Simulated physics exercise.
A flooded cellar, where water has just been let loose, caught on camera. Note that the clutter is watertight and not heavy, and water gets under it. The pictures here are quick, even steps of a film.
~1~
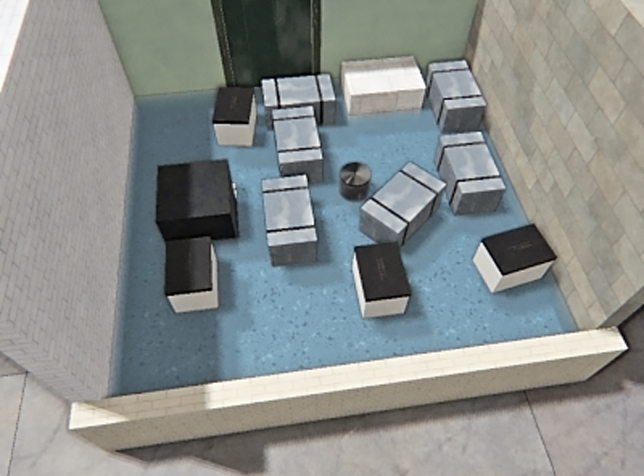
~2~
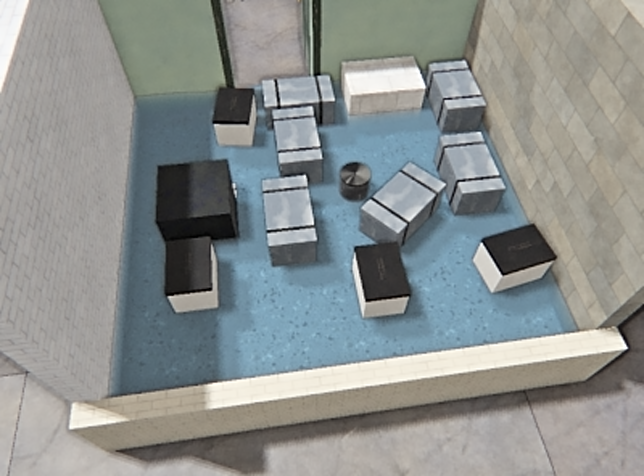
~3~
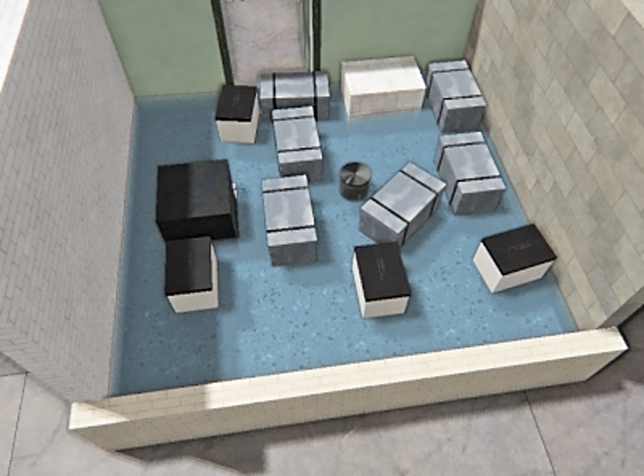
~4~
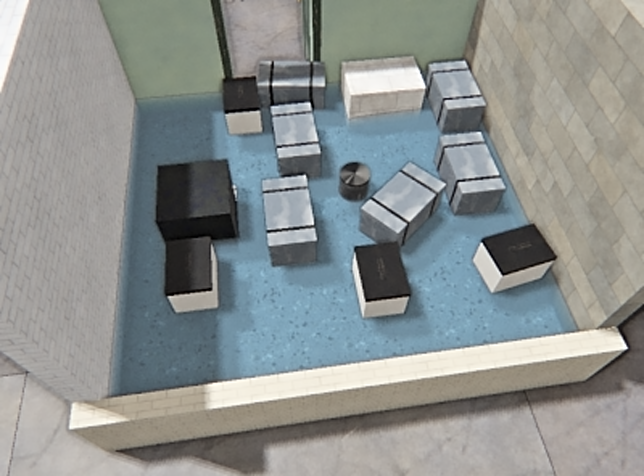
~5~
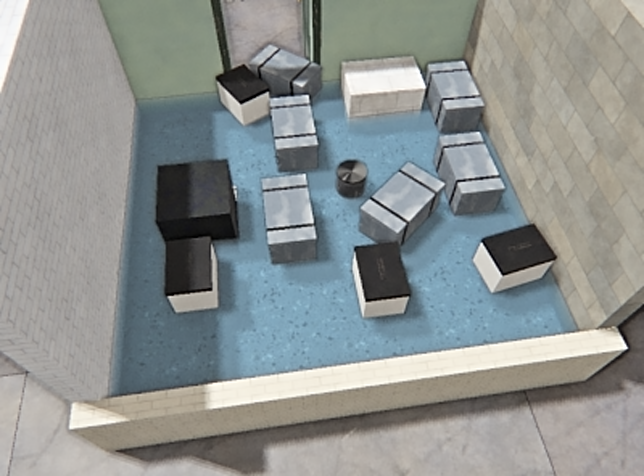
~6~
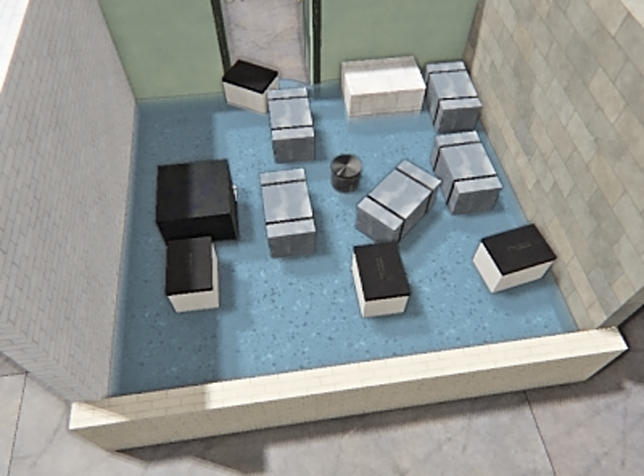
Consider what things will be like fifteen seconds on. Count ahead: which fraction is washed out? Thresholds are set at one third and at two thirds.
I would say one third up to two thirds.
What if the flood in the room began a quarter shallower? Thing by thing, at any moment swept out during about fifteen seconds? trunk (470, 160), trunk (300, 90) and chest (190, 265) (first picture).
Held back, swept away, held back.
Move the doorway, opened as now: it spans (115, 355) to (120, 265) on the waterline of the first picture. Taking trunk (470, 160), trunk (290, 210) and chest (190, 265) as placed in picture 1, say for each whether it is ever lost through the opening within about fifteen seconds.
Sequentially, I'd put it as not lost, swept away, swept away.
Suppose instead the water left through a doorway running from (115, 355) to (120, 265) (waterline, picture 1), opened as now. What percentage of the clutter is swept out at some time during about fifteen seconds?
I make it 40 per cent.
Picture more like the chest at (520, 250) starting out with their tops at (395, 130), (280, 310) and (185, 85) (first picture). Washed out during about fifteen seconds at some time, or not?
First copy escapes, second copy doesn't escape, third copy escapes.
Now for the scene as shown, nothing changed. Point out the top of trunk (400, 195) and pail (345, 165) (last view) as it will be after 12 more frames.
They end up close to (359, 161) and close to (281, 71).
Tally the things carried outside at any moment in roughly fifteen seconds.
I get 6.
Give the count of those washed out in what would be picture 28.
By my count it is 5.
A moment on, 2 of 11 are out; 9 afloat.
Next, 3 of 11 are out; 8 afloat.
Later, 5 of 11 are out; 6 afloat.
In the end, 6 of 11 are out; 5 afloat.
